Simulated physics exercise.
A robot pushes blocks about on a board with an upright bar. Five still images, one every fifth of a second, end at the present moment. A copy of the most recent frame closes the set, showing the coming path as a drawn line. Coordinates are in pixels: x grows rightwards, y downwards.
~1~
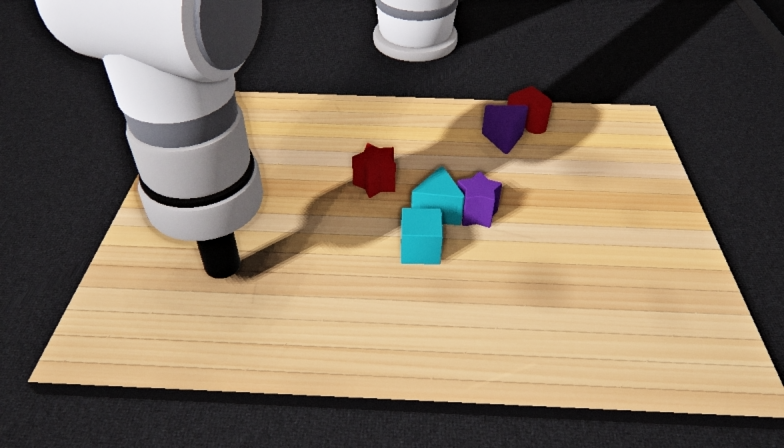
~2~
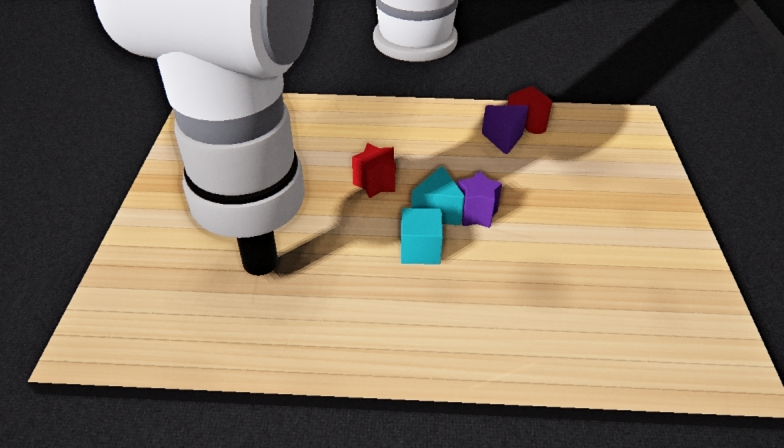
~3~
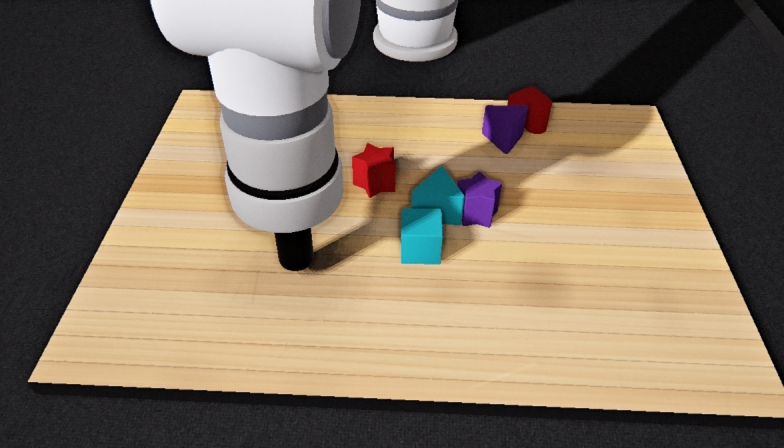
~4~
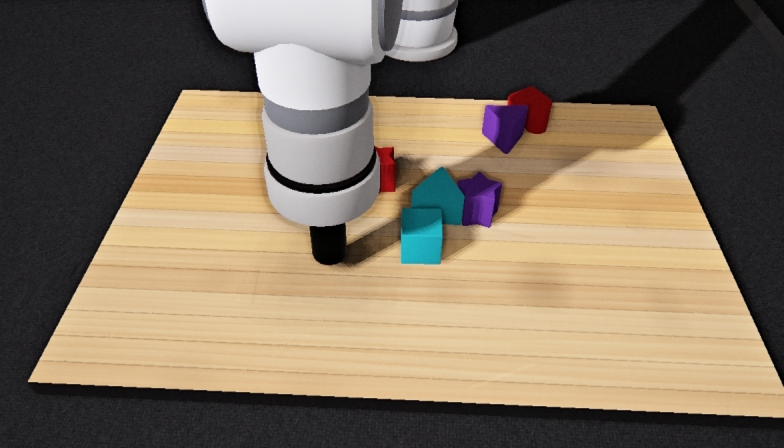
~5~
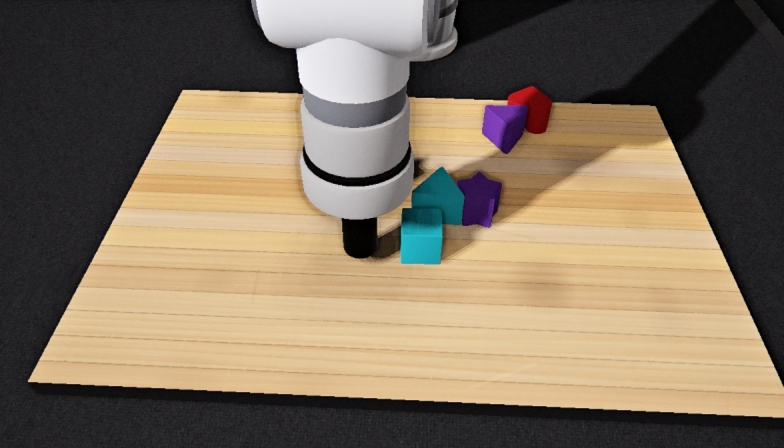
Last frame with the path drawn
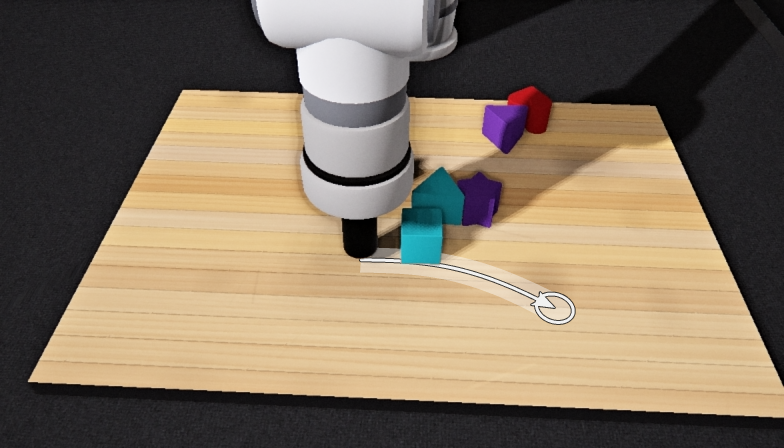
A robot arm with a black bar at its tip starts near the left side of a wooden board and glides steadily right, just above level. It passes in front of a red star-shaped block, hiding it, and ends just left of the turquoise square piece, while every block stays put.
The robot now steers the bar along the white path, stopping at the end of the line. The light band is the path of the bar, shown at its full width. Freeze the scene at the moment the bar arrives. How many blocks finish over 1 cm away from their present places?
I expect one block to move.
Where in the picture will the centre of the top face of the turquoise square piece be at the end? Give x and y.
Pixel (459, 213).
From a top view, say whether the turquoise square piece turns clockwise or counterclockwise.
Answer: Against the clock.
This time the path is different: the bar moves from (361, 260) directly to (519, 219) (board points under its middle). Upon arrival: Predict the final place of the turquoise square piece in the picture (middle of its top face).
In the picture, that point is around (554, 210).
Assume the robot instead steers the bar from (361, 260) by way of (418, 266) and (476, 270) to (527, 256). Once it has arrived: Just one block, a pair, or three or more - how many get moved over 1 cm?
Looking at the path, I think only one of the blocks ends up more than 1 cm away.
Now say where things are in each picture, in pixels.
The first frame shows bar tip at (223, 268); block tops, turquoise square piece at (422, 221); turquoise triangular block at (439, 184).
The second frame shows bar at (261, 265); blocks unchanged.
The third frame shows bar at (297, 260); blocks unchanged.
The fourth frame shows bar at (330, 255); blocks unchanged.
The fifth frame shows bar at (361, 248); turquoise square piece at (422, 221); turquoise triangular block at (439, 184).
Path on the board, from (361, 260) by way of (427, 263) and (491, 279) to (555, 308).
On the path given first. One third of the way, bar at (428, 252); turquoise square piece at (451, 215), turned 55° anticlockwise.
Two thirds of the way, bar at (494, 268); turquoise square piece at (459, 213), turned 75° anticlockwise.
At the end, bar at (558, 296); turquoise square piece at (459, 213), turned 75° anticlockwise; turquoise triangular block in place.
